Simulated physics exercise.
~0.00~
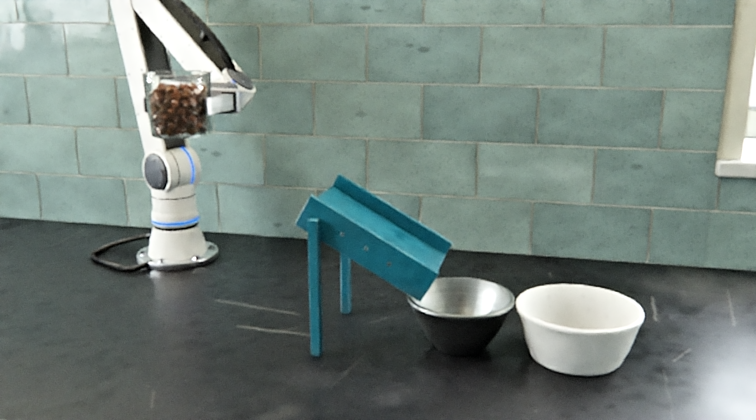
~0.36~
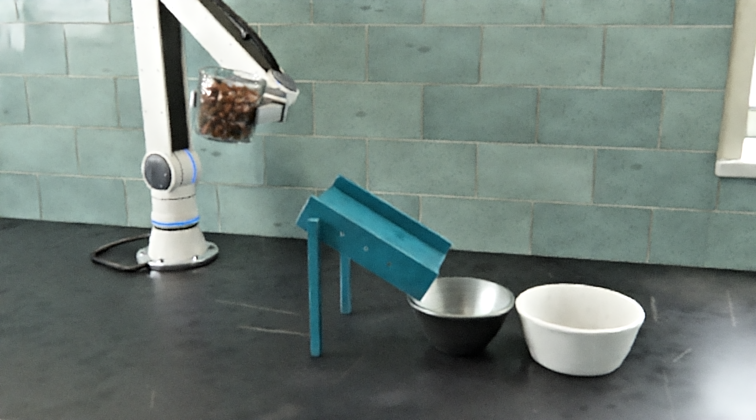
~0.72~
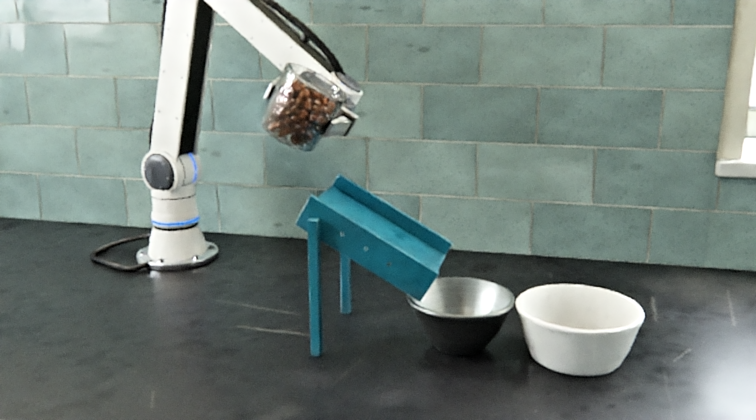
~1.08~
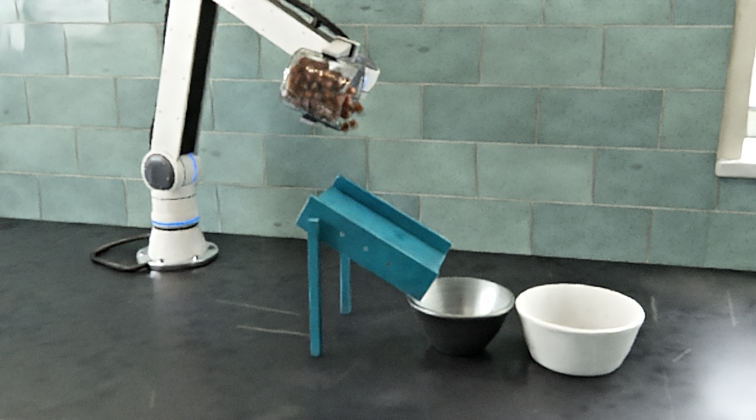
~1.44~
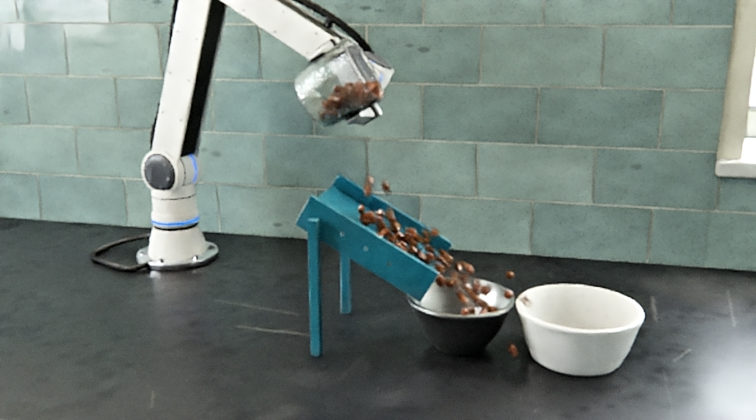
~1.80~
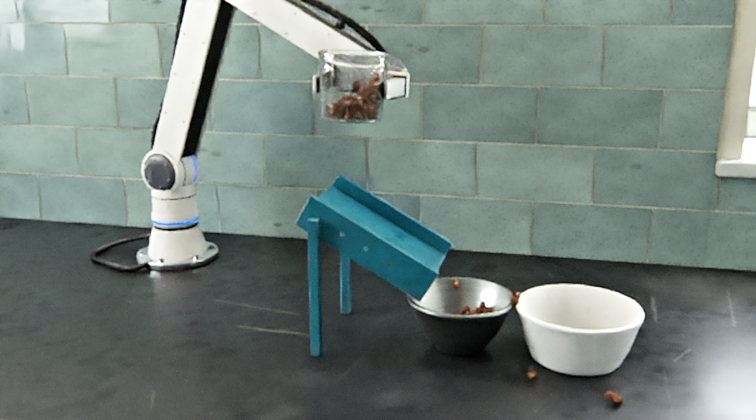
At first, a white robot arm holds an upright clear tumbler of brown pellets to the left of a sloping teal chute, with a metal bowl and a white bowl beyond it. The arm carries the tumbler right, tilting it on the way. Above the chute, it tips the tumbler further until pellets gather at the rim. Pellets then pour down the chute into the metal bowl, some bouncing past its edge. Finally, the arm turns the tumbler upright with many pellets still inside, leaving others in the metal bowl and a few stray ones on the dark table.
